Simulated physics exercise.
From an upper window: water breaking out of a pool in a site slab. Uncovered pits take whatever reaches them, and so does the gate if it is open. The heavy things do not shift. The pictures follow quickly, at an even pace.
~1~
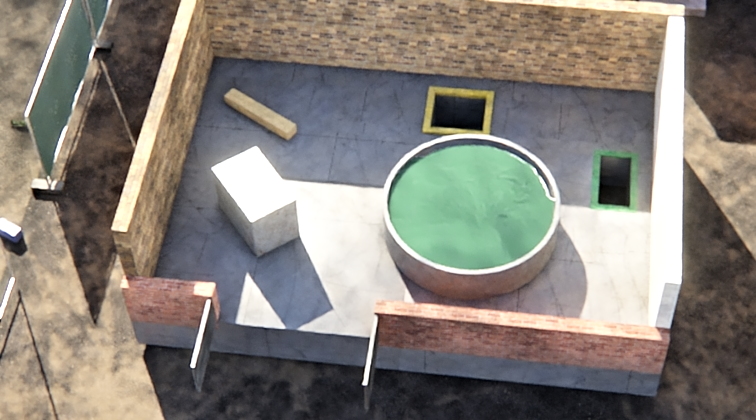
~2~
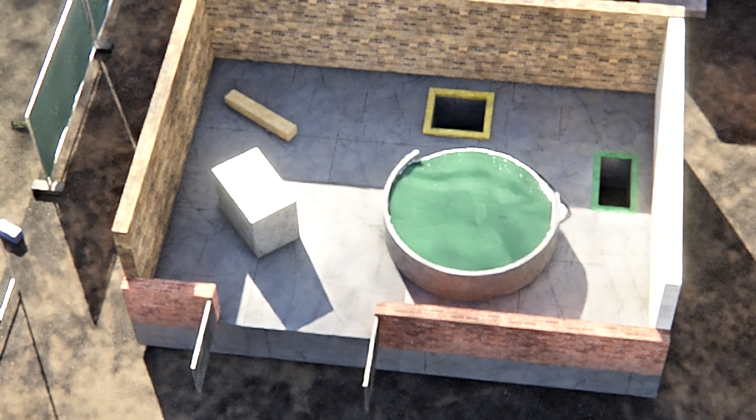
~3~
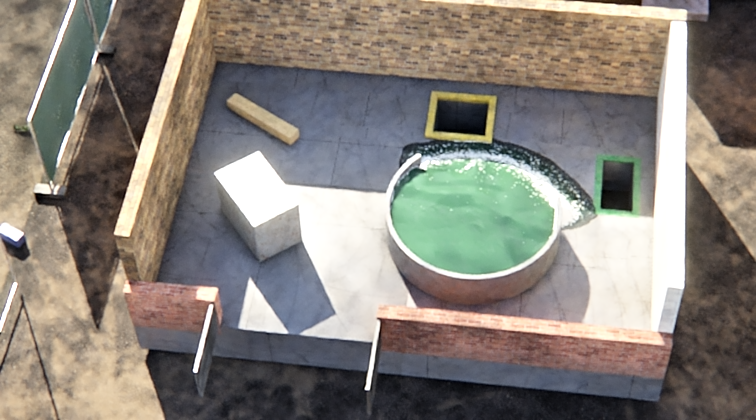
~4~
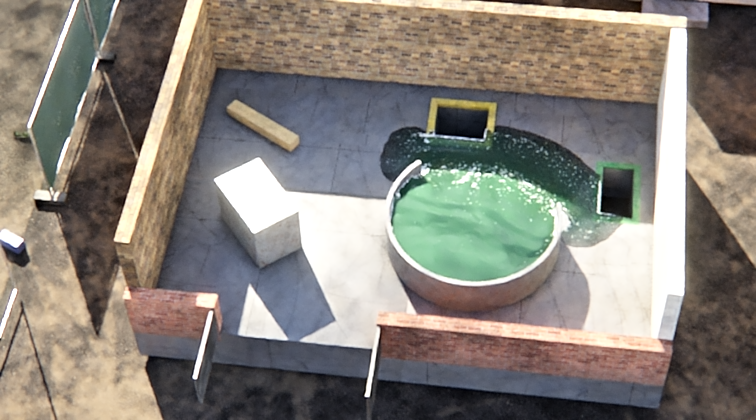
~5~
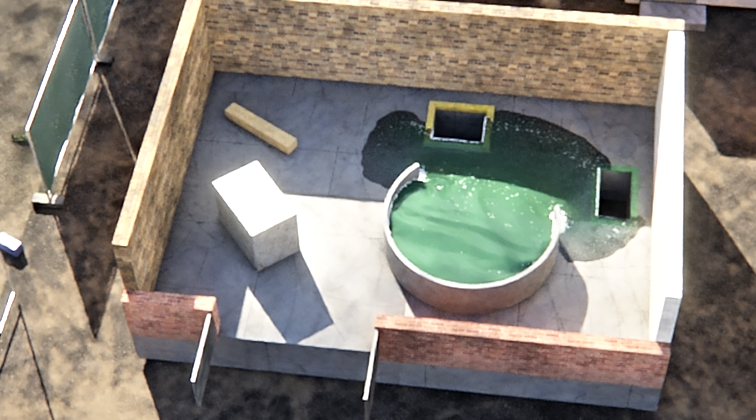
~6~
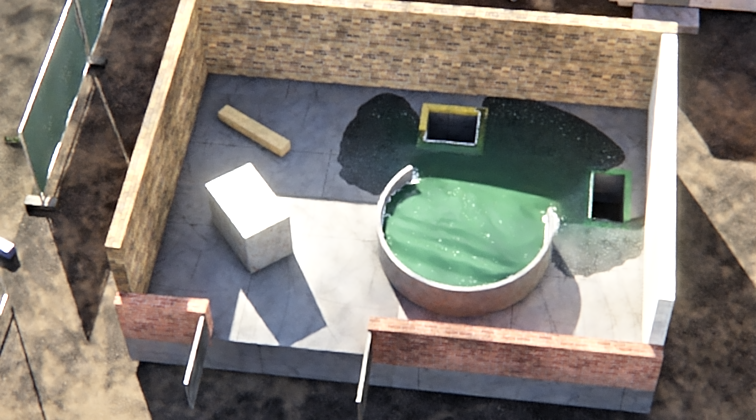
In a walled concrete yard seen from above, a round pool of green water stands whole beside a pale block. Its far side opens and water pours out across the slab, spreading around the yellow-framed and green-framed openings and leaving a wide dark wet patch toward the back wall.
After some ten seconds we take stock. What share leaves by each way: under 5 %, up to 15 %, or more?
One by one: The gate takes not even 5 %; the green pit takes above 15 %; the yellow pit takes above 15 %.
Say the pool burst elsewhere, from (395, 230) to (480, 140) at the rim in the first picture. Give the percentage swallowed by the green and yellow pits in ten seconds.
In per cent: Green 2, yellow 14.
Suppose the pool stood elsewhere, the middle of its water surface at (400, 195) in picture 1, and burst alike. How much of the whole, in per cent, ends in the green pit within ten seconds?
In per cent: Green 20.
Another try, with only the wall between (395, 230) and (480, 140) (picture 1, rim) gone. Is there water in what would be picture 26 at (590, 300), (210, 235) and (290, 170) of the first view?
As listed: Not flooded, awash, awash.
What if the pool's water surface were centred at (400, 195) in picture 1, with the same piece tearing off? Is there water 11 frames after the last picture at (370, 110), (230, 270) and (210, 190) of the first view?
As listed: Flooded, no water, clear.
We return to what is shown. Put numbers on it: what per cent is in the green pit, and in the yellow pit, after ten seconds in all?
In turn 34 and 22 per cent.
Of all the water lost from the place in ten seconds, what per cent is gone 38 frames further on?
About 85 per cent.
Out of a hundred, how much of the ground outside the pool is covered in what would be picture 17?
I make it 40 per cent.
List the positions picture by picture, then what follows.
In the first frame, the round pool at (471, 204) is whole and still.
In the second frame, the front is at (565, 217), out from the gap on the round pool's far side.
In the third frame, water pours out on the round pool's far side and has run to (593, 214).
In the fourth frame, water pours out on the round pool's far side and has run to (621, 218).
In the fifth frame, water pours out on the round pool's far side and has run to (637, 225).
In the sixth frame, the front is at (366, 108), out from the gap on the round pool's far side.
A moment on, water covers 35 % of the floor; the gate 0 %, the green pit 5 %, the yellow pit 7 %.
Next, water covers 40 % of the floor; the gate 0 %, the green pit 7 %, the yellow pit 12 %.
Then, water covers 45 % of the floor; the gate 0 %, the green pit 14 %, the yellow pit 17 %.
Later, water covers 70 % of the floor; the gate 0 %, the green pit 26 %, the yellow pit 21 %.
In the end, water covers 95 % of the floor; the gate 0 %, the green pit 33 %, the yellow pit 22 %.
